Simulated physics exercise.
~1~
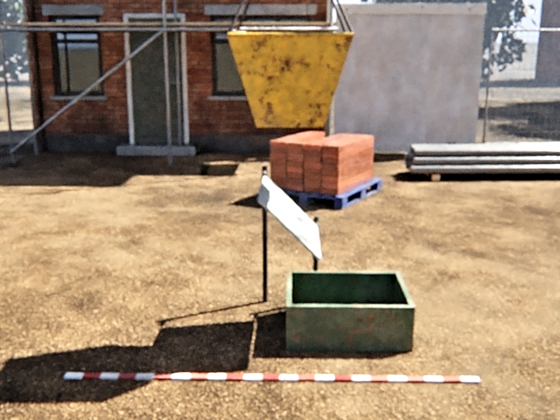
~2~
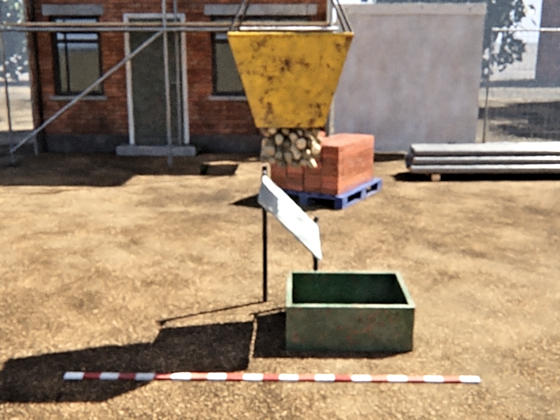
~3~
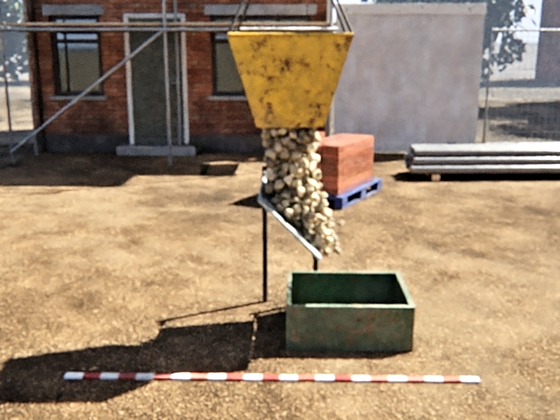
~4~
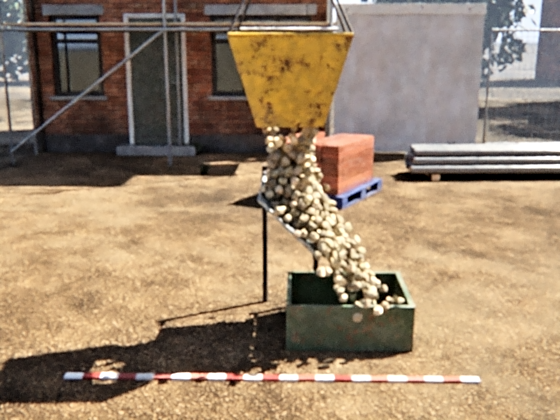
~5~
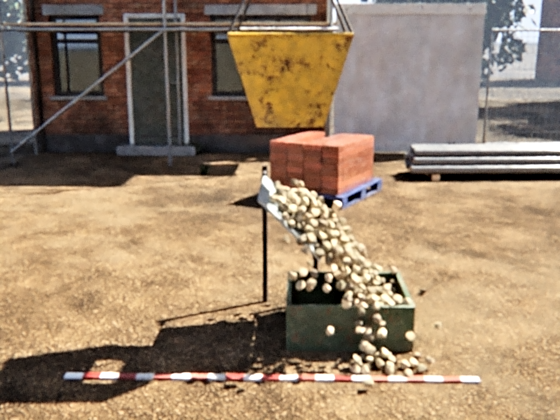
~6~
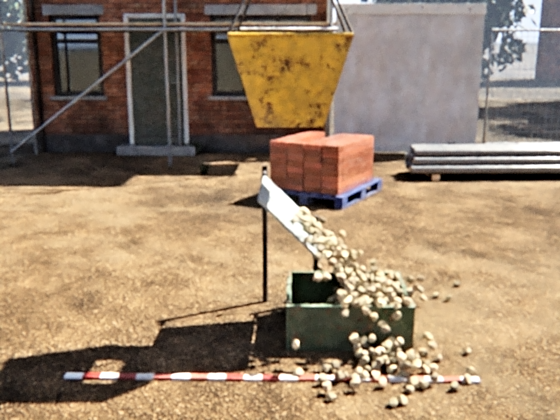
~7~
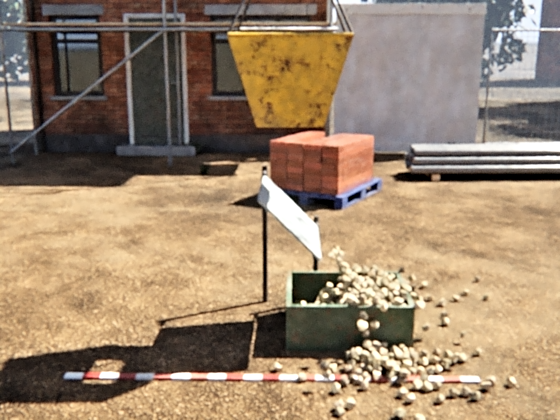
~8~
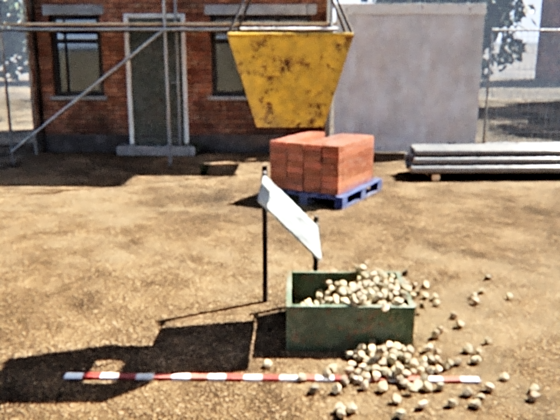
A yellow hopper hanging above a dirt yard released a stream of pale stones, which slid down a sloping metal chute into a green bin. Most settled inside, heaped to the right, while the rest spilled over and lay scattered in front and to the right.
